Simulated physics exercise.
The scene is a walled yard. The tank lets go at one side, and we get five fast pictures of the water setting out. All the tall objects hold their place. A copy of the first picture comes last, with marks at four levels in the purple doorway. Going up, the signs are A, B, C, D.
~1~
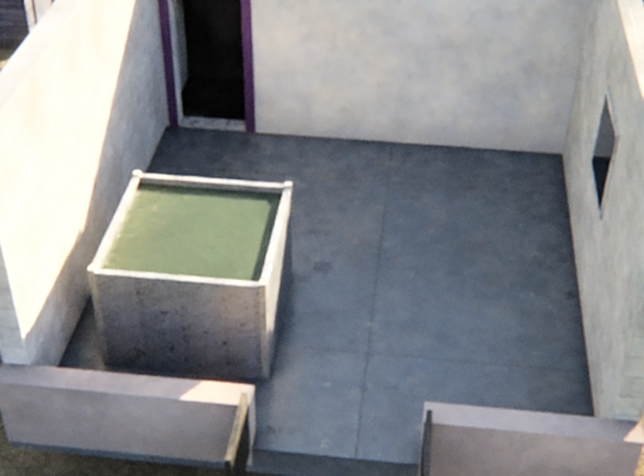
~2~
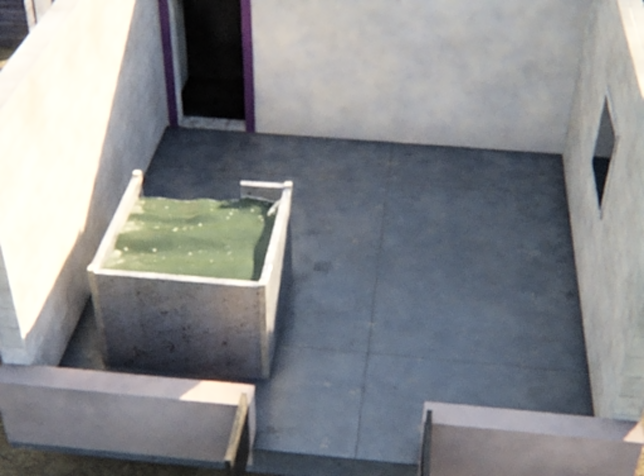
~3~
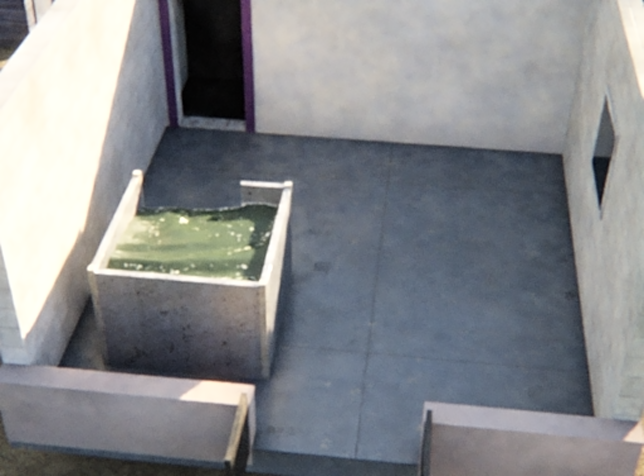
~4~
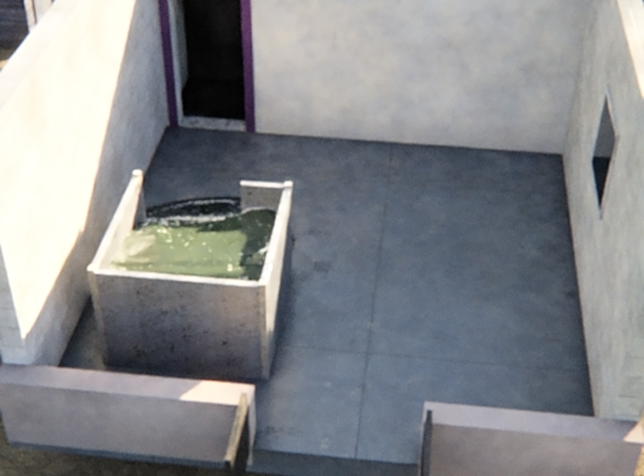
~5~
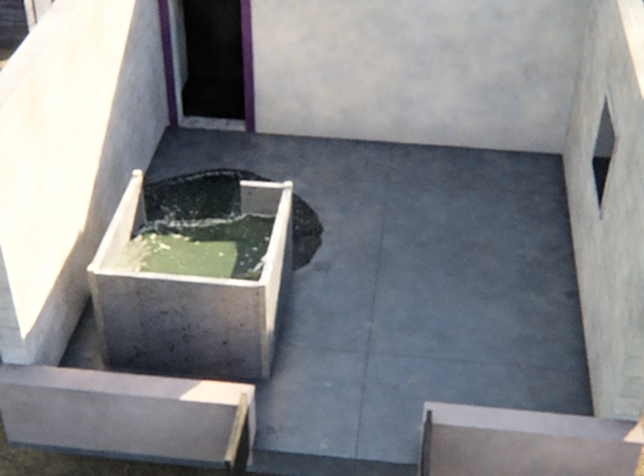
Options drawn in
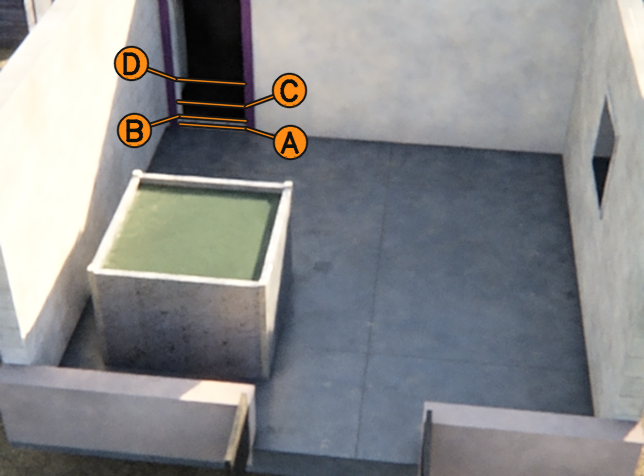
In a walled yard with a purple-edged doorway, a tank of still green water lost part of its far wall, and the water churned, sank lower and spread darkly across the ground behind it.
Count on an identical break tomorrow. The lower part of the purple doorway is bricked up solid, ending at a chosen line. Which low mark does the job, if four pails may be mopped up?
Choose D.
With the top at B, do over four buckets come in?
Yes, that goes wrong.
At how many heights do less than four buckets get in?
One.
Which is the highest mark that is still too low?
That is mark C.
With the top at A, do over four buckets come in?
Yes, it does.
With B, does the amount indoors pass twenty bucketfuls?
Yes, clearly.
In orange, A at (212, 126); B at (212, 118); C at (211, 104); D at (210, 81); from the bottom up A, B, C, D.
Choosing A, dozens of bucketfuls pour in.
Choosing B, dozens of bucketfuls pour in.
Choosing C, about 14 bucketfuls get in.
Choosing D, a splash gets over, under a bucket.
